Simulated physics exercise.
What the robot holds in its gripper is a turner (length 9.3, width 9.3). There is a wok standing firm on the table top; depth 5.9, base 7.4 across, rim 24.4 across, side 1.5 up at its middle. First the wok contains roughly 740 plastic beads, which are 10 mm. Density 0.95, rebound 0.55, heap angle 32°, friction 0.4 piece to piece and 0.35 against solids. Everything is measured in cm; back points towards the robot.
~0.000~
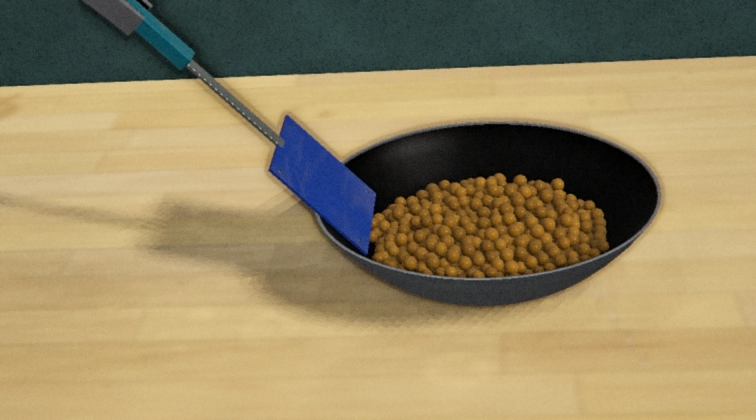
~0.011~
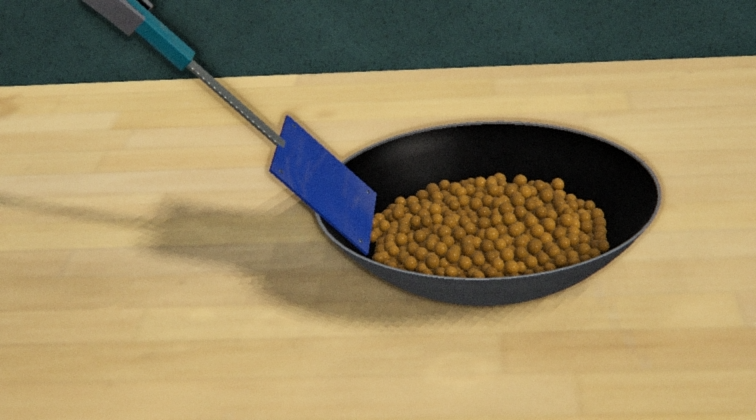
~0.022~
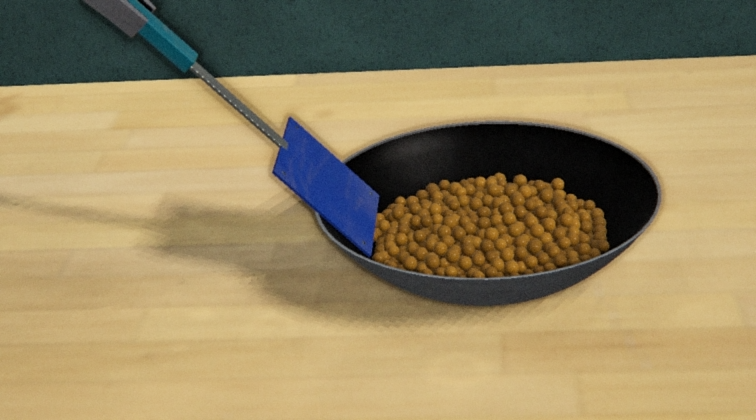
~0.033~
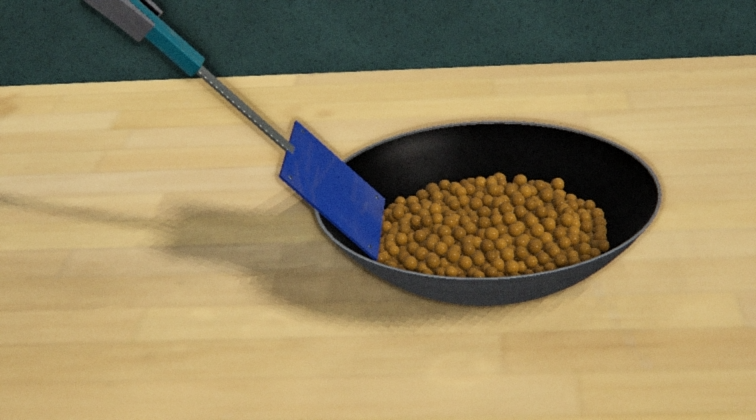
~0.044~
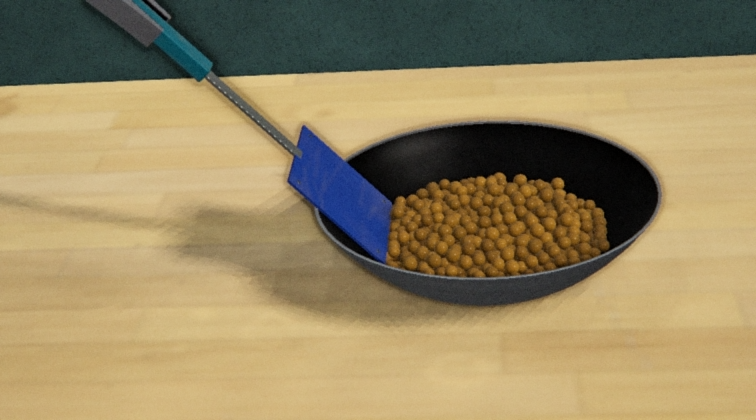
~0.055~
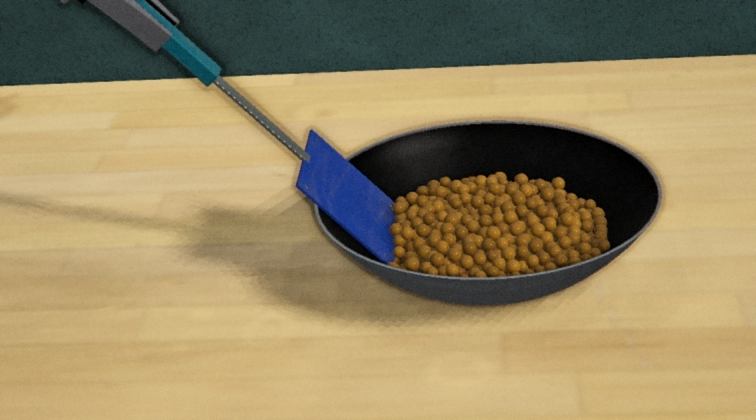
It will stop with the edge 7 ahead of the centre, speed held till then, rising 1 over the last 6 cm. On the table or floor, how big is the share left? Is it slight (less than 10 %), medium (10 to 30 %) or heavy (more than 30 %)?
Medium.
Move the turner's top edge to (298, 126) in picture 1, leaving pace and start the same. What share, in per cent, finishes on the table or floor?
About 20 per cent.
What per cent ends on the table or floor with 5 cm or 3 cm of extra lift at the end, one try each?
Roughly 15 % and then 15 %.
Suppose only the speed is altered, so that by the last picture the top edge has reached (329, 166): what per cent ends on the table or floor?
Share: Roughly 45 %.
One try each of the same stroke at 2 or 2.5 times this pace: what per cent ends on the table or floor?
About 45 and 50 per cent.
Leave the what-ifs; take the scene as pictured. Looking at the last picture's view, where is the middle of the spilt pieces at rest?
Near pixel (729, 246).
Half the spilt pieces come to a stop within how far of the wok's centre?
About 18 cm.
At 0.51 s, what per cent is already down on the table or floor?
Roughly 15 percent.
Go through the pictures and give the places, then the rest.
In the first picture, turner top edge at (278, 141), sloping 48°; upper third of the load around (487, 223), from x 370 to 605, top at y 180; 742 in the wok.
In the second picture, turner top edge at (278, 142), sloping 48°; upper third of the load around (487, 223), from x 370 to 605, top at y 180.
In the third picture, turner top edge at (281, 143), sloping 48°; upper third of the load around (487, 223), from x 370 to 605, top at y 180.
In the fourth picture, turner top edge at (288, 147), sloping 48°; upper third of the load around (487, 223), from x 370 to 605, top at y 180.
In the fifth picture, turner top edge at (296, 152), sloping 48°; upper third of the load around (487, 223), from x 370 to 605, top at y 180.
In the sixth picture, turner top edge at (304, 156), sloping 48°; upper third of the load around (486, 222), from x 370 to 605, top at y 180; 742 in the wok.
By 0.16 s, sloping 48°, highest piece 5 above the table; 742 in the wok.
By 0.26 s, sloping 48°, highest piece 7 above the table; 742 in the wok.
By 0.51 s, sloping 48°, highest piece 8 above the table; 614 in the wok, 117 on the table or floor, 11 on the blade or in flight.
By 1.56 s, sloping 48°, highest piece 7 above the table; 610 in the wok, 132 on the table or floor.
Final count, 610 in the wok, 132 on the table or floor. That is 18 % on the table or floor.
